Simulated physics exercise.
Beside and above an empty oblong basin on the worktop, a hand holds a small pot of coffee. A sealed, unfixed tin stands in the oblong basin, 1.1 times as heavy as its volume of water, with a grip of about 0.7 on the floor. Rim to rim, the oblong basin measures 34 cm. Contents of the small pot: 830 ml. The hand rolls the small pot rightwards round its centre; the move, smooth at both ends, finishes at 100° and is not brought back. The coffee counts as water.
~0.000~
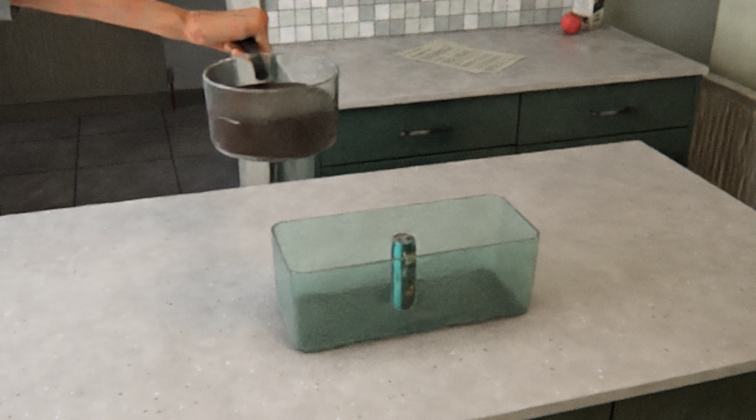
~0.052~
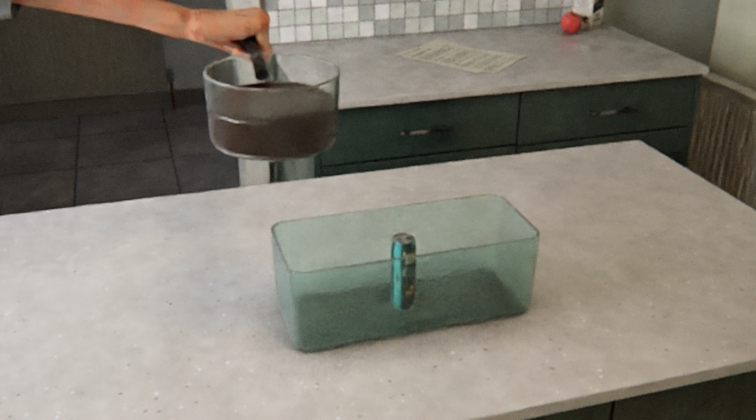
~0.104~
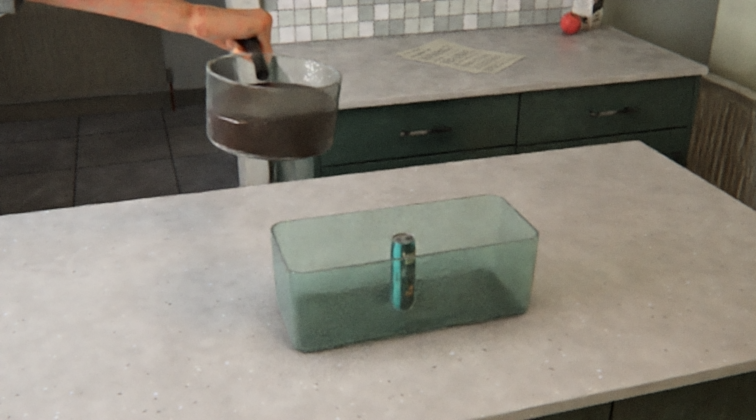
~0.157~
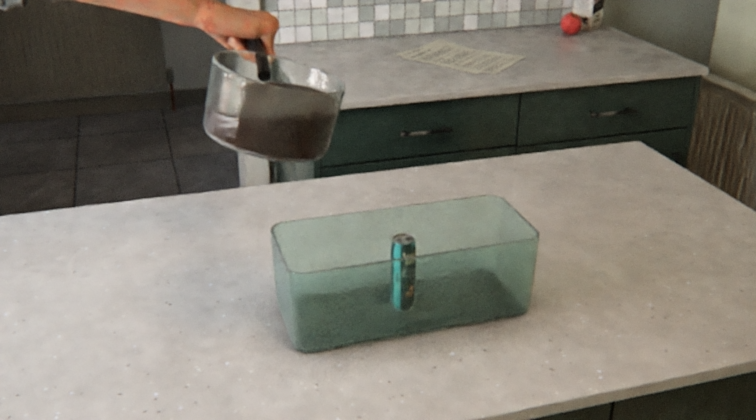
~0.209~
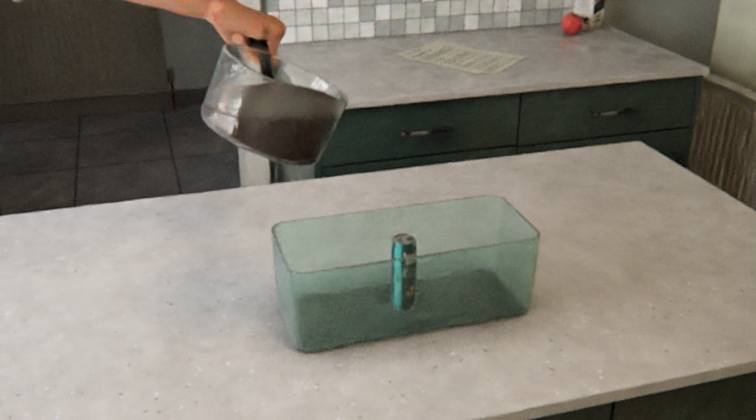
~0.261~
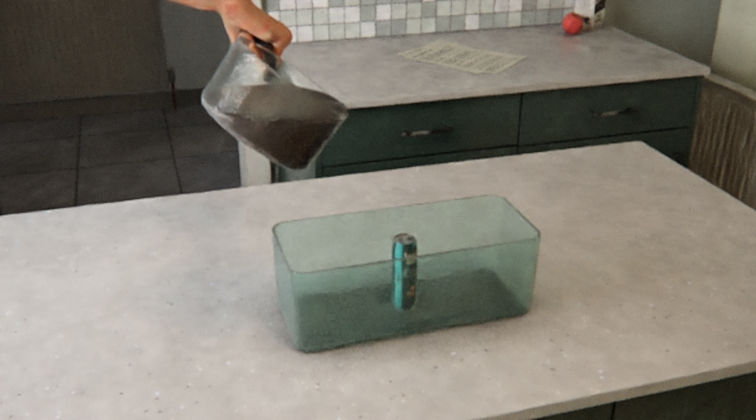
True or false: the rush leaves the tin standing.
False.
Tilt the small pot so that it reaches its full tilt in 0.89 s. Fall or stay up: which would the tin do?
Result: Tin still standing.
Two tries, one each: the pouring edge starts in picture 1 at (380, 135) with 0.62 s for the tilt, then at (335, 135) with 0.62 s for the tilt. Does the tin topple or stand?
Run one: It does not tip. Run two: It does not tip.
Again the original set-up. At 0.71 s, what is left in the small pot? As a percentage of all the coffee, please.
Roughly 12 percent remains.
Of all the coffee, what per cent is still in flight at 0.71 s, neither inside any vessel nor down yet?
Around 12 percent of the liquid.
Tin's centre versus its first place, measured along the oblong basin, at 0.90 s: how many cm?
Some 4 cm.
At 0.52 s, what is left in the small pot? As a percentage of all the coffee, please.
Still held: Roughly 36 % of the total.
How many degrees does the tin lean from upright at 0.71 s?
0°.
Then, 0.52 s in, the tilt is 94° and 36 per cent is still to pour; the tin stands where it began.
Then, 0.71 s in, the tilt is 100° and 12 per cent is still to pour; the tin stands 2 cm from where it began.
Then, 0.90 s in, the tilt is 100° and 3 per cent is still to pour; the tin leans 20°.
Then, 1.12 s in, the tilt is 100° and 1 per cent is still to pour; the tin lies on its side.
Finally, the tin lies on its side.
